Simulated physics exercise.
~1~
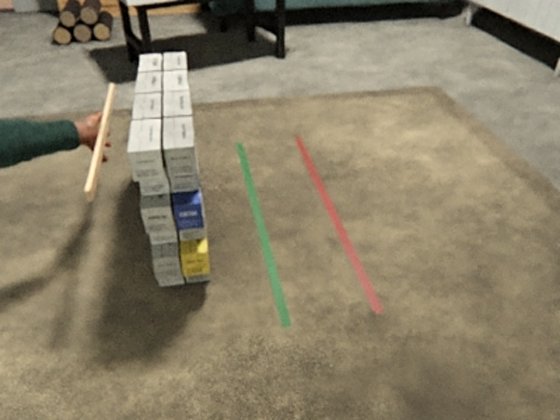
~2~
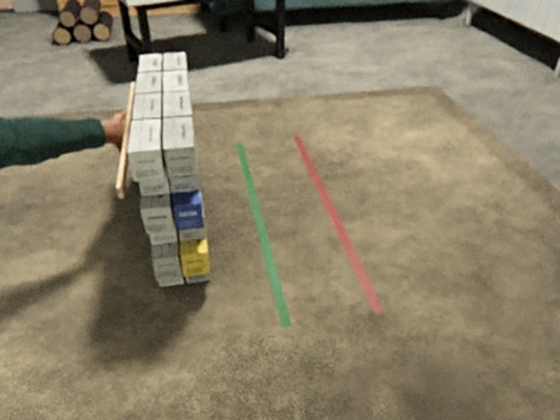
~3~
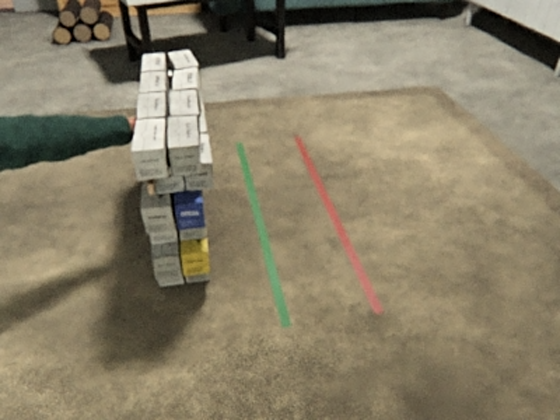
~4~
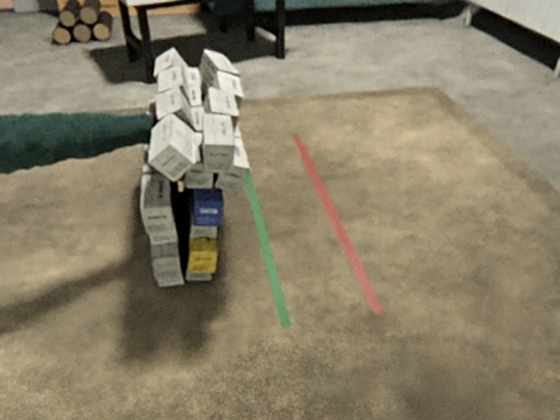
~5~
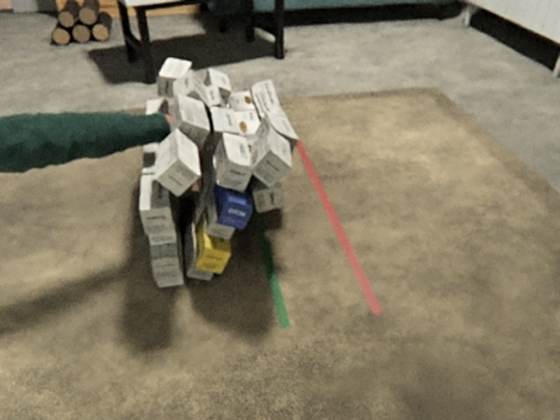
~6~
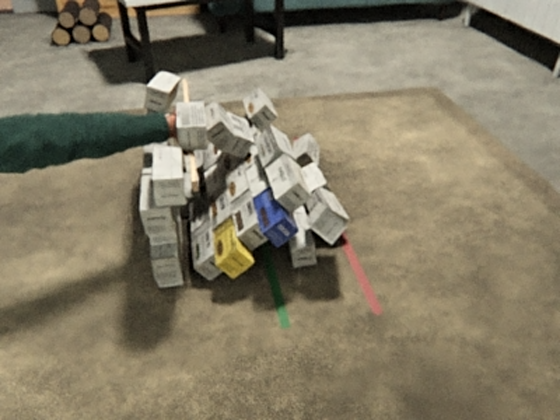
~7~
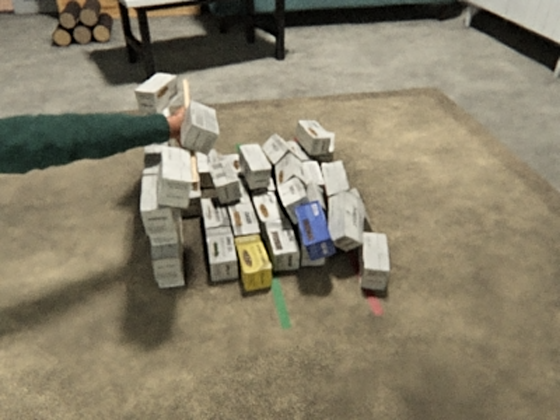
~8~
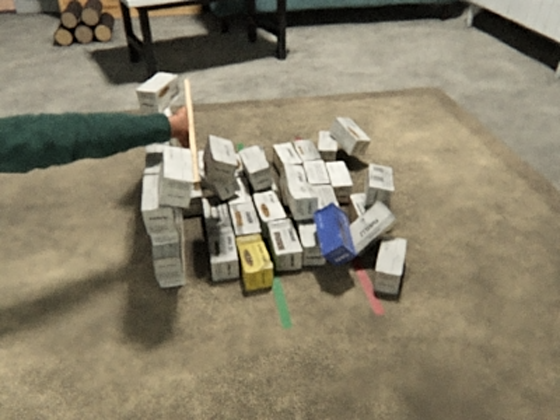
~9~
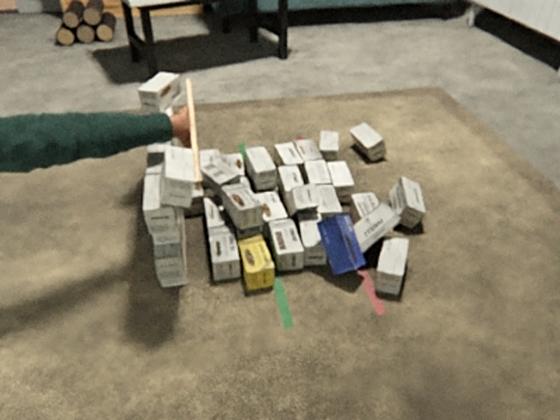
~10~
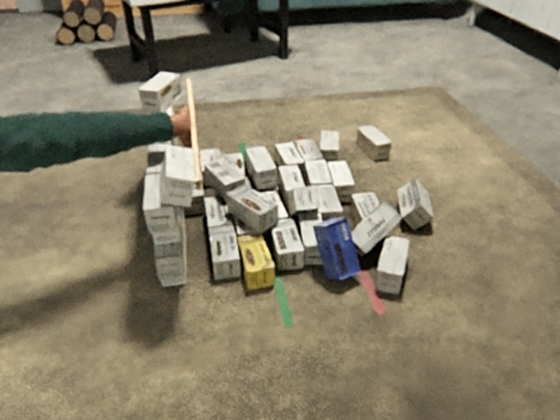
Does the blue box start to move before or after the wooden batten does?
The blue box starts to move after the batten. The hand is already bringing the batten to the right while the blue box still sits in place in the block.
